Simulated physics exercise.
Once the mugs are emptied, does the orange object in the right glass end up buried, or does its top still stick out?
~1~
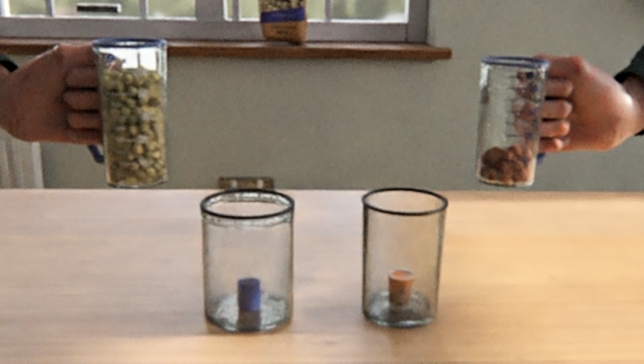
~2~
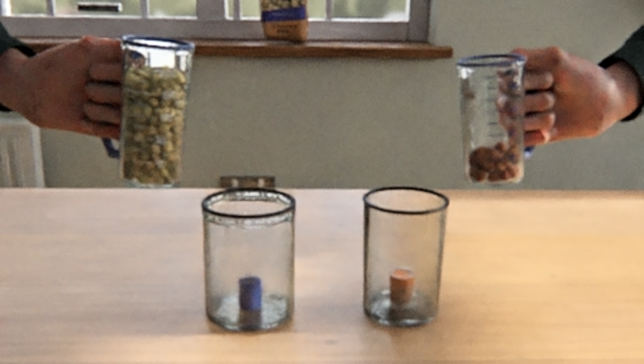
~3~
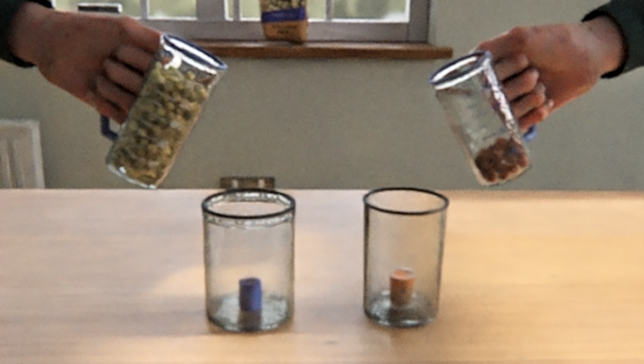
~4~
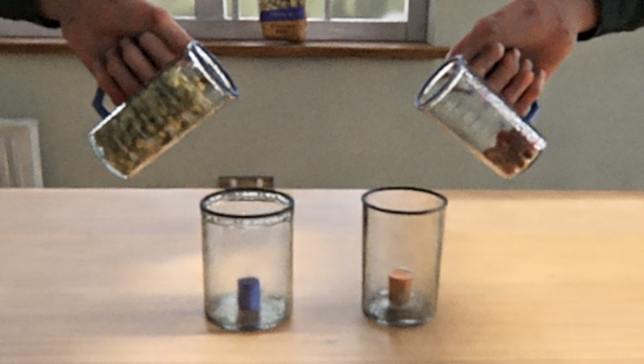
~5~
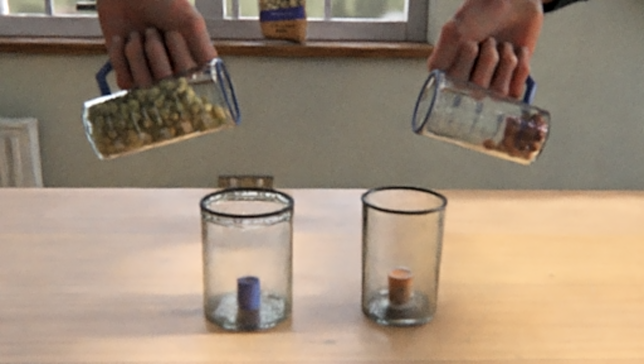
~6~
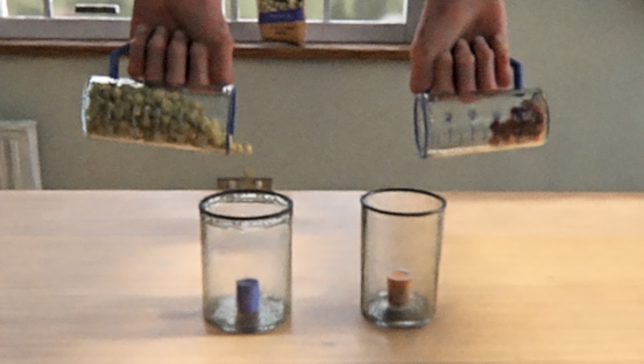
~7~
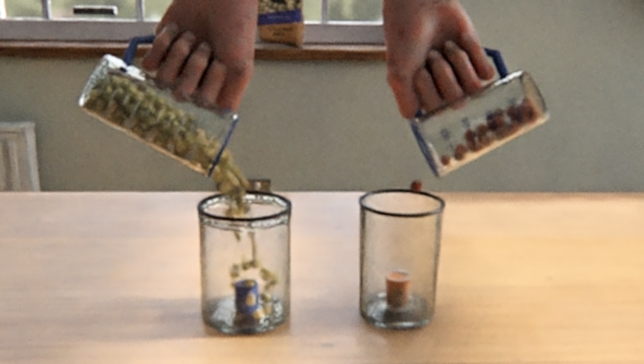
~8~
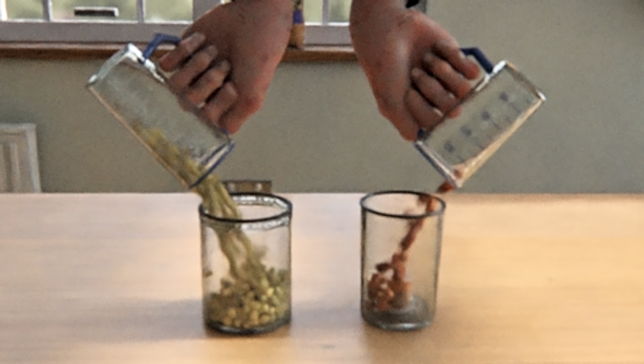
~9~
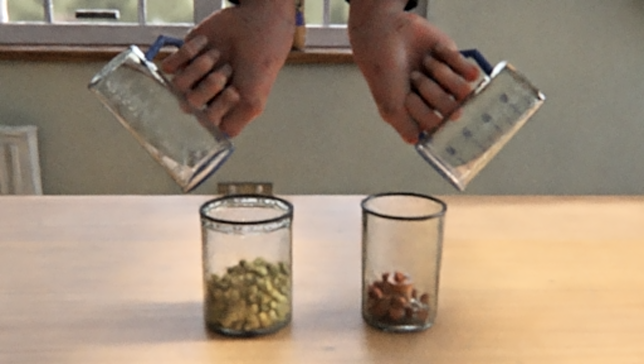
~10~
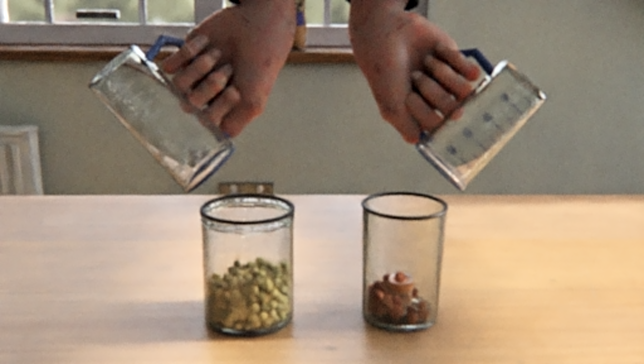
Its top still sticks out above the reddish-brown pieces, while the blue object in the left glass is buried.
